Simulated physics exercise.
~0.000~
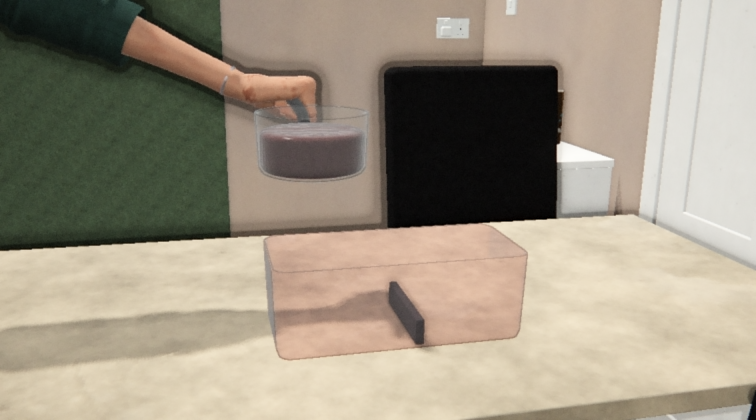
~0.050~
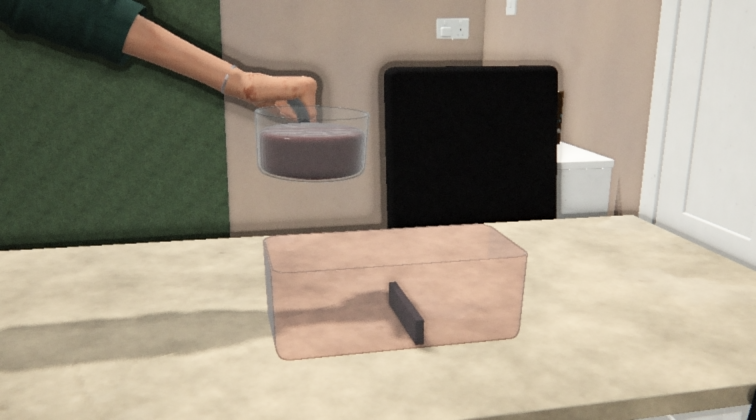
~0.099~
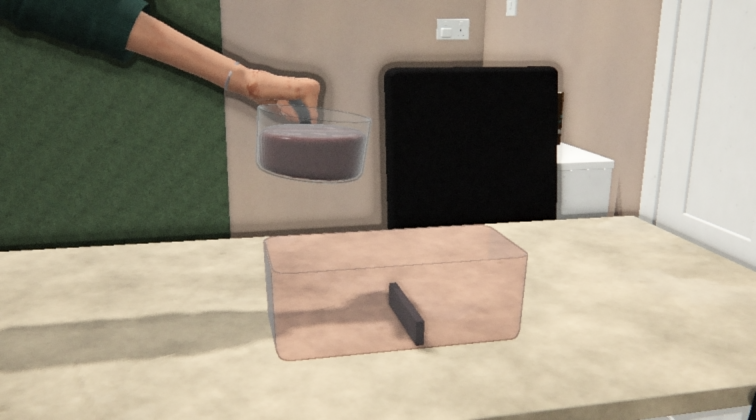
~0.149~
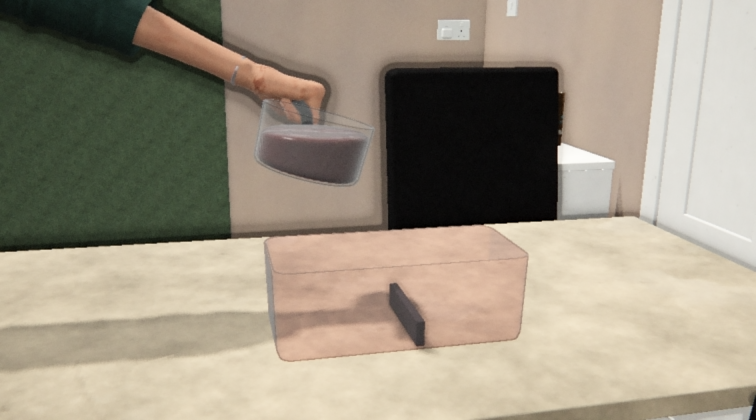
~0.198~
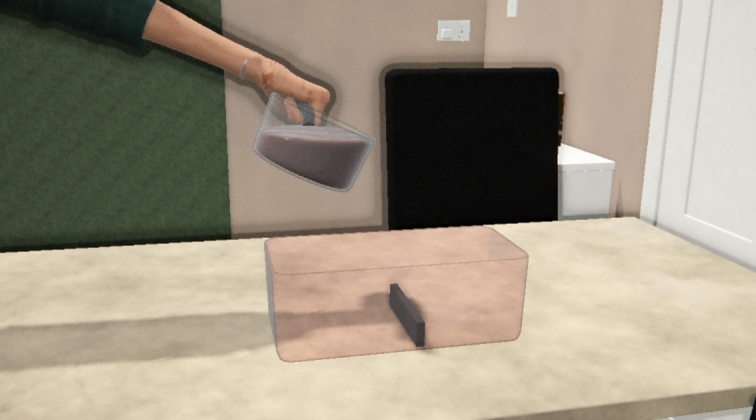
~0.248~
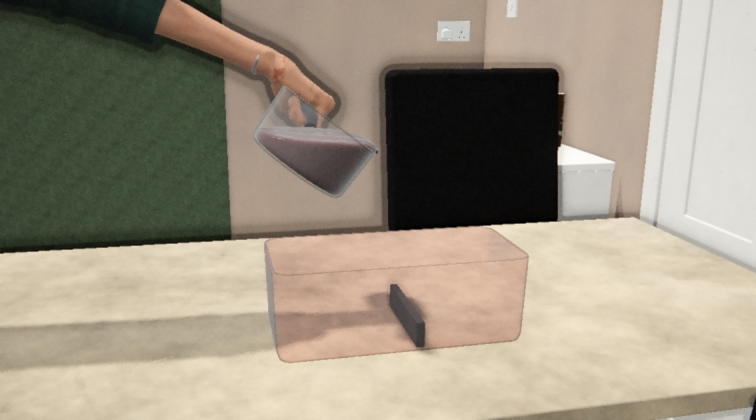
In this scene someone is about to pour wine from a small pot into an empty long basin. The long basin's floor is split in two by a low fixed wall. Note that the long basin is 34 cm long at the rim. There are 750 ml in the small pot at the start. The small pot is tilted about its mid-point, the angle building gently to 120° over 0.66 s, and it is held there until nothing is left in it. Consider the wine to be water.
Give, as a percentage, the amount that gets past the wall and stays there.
Past the wall: About 37 %.
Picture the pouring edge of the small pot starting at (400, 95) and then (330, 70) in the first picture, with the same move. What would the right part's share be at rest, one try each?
In order, 60 and 15 per cent.
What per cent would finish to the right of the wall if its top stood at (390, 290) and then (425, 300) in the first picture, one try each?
The first try gives 55 percent and the second 15 percent.
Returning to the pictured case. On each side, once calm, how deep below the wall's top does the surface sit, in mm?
The left side gives some 18 mm, the right side some 22 mm.
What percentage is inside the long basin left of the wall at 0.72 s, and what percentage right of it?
Near 56 on the left, 36 on the right.
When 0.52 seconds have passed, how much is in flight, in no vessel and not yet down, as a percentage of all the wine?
I'd put it at about 44 percent.
Then, 0.52 s in, the tilt is 108° and 19 per cent is still to pour, 16 is left of the wall and 22 right of it.
Then, 0.72 s in, the tilt is 120° and 2 per cent is still to pour, 56 is left of the wall and 36 right of it.
Then, 0.93 s in, the tilt is 120° and 0 per cent is still to pour, 60 is left of the wall and 36 right of it.
Then, 1.16 s in, the tilt is 120° and 0 per cent is still to pour, 60 is left of the wall and 37 right of it.
Finally, 60 per cent lies left of the wall, 37 right of it and 3 outside.
